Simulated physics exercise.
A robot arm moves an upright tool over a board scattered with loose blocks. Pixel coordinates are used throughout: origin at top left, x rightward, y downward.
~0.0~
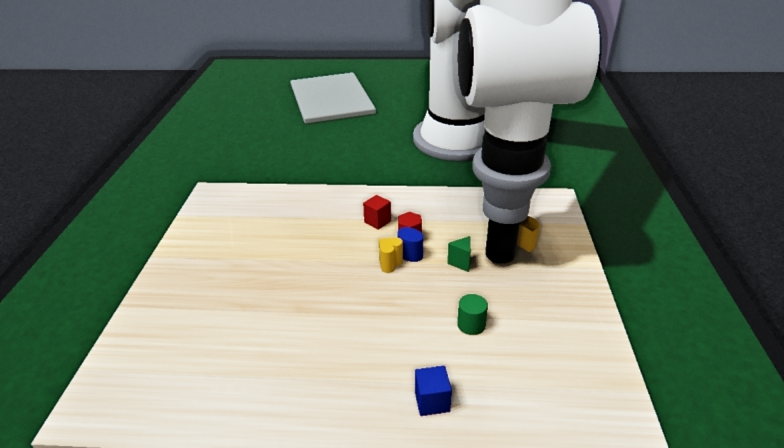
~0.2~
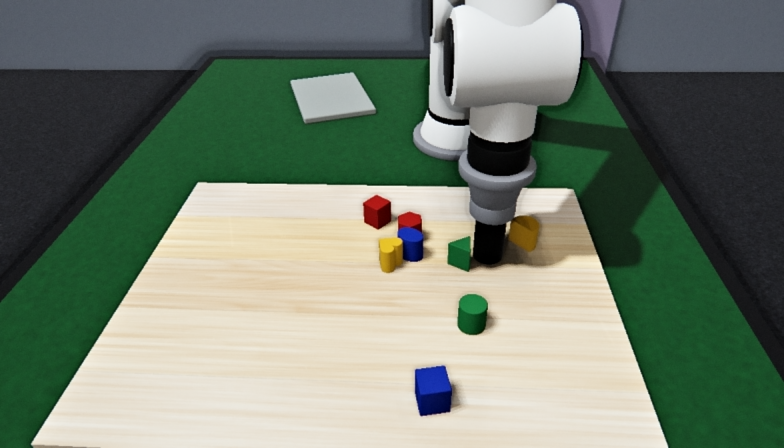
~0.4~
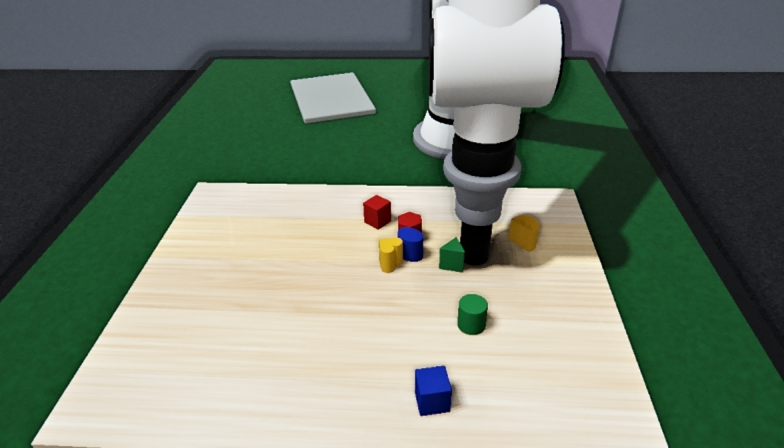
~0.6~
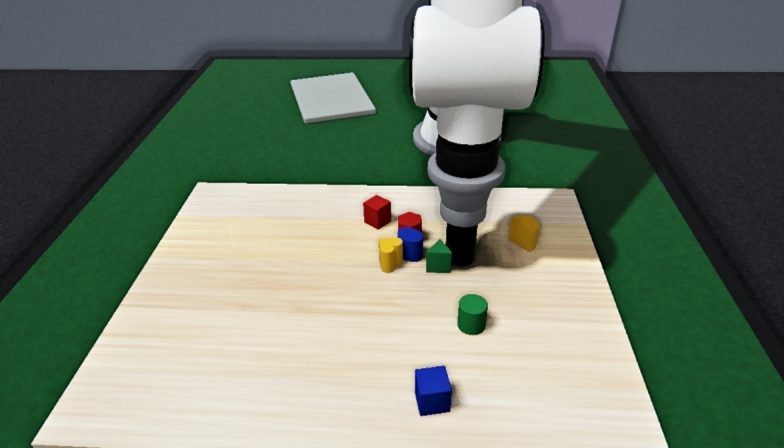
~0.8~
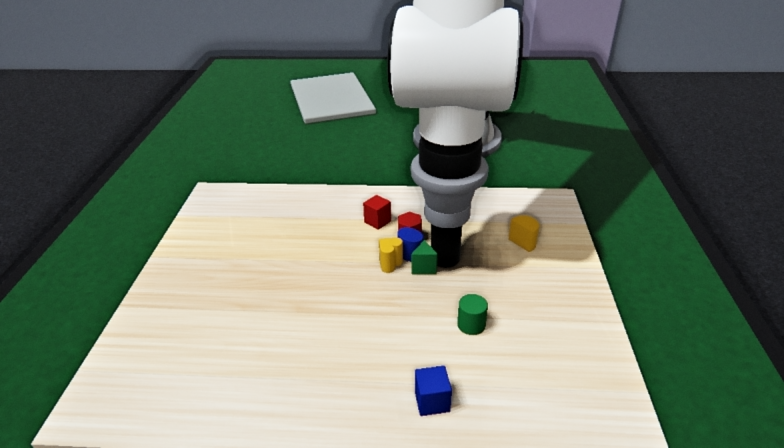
On a wooden board scattered with colored blocks, a robot arm moved its upright tool to the left and pushed the green triangular block along until it was beside the blue and yellow blocks.
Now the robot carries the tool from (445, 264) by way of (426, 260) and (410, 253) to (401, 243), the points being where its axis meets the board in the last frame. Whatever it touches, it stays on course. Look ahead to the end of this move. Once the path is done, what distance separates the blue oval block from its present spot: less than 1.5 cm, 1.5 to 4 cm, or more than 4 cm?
Over 4 cm.
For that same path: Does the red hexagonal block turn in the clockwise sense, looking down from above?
It seems so.
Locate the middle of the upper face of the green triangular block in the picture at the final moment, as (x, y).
The green triangular block ends near (408, 249).
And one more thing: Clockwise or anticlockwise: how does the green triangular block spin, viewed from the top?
It swings round anticlockwise.
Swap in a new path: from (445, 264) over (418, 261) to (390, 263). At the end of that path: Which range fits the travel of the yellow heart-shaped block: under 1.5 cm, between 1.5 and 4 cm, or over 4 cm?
Once the path is done, the yellow heart-shaped block lies 1.5 to 4 cm from its present place.
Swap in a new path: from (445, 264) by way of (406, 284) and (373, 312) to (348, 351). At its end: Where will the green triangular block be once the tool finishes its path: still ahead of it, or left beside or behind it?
The tool passes it.
What follows on the original path. Halfway along, tool at (417, 251); yellow heart-shaped block at (387, 244); blue oval block at (392, 228), turned 15° clockwise; green triangular block at (408, 249), turned 40° anticlockwise.
At the end, tool at (401, 238); yellow heart-shaped block at (387, 244); red hexagonal block at (407, 208), turned 50° clockwise; blue oval block at (374, 218), turned 15° anticlockwise; green triangular block at (408, 249), turned 40° anticlockwise.
